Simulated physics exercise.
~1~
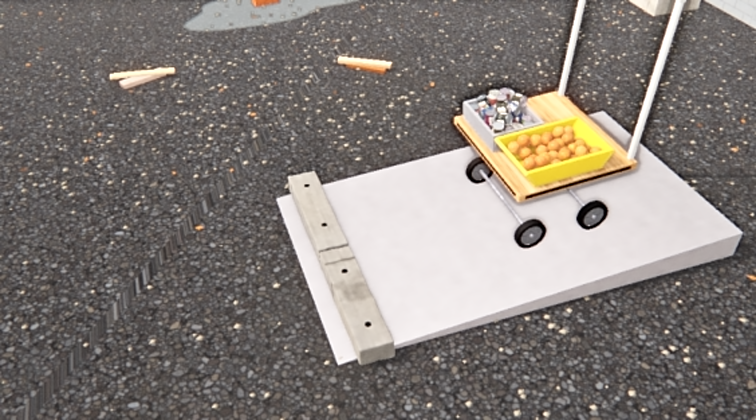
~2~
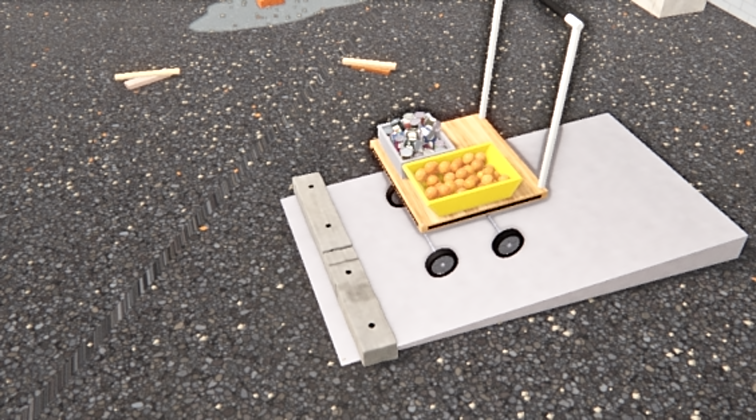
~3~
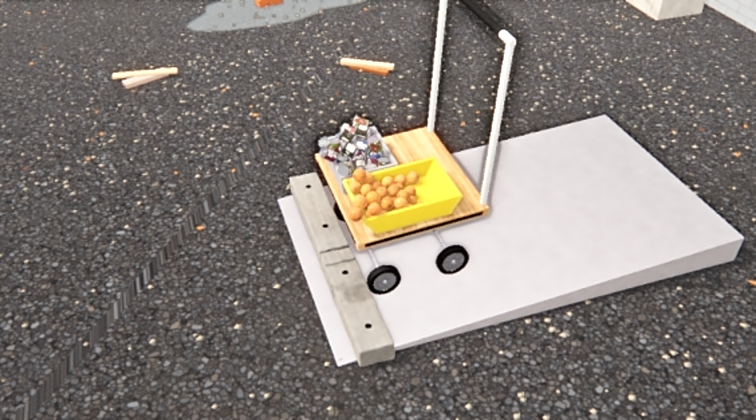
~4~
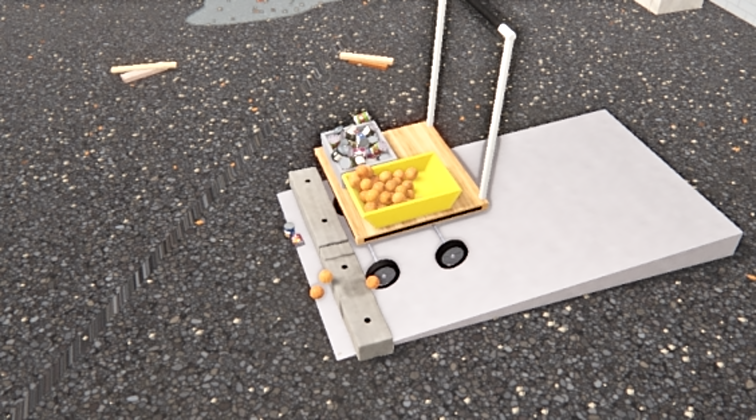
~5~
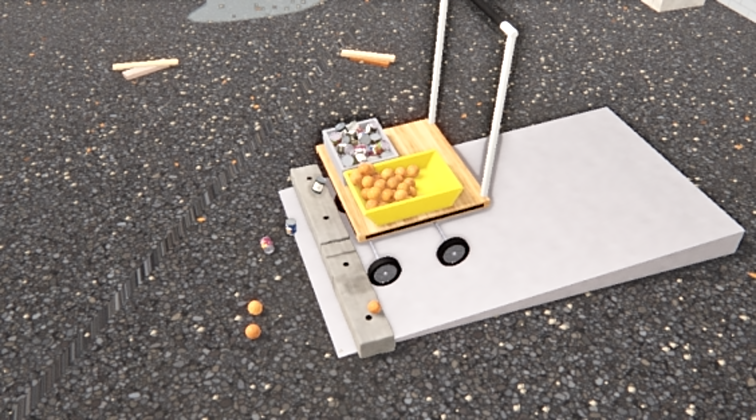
A cart rolls down a ramp, stops against a kerb, and spills a few orange balls.
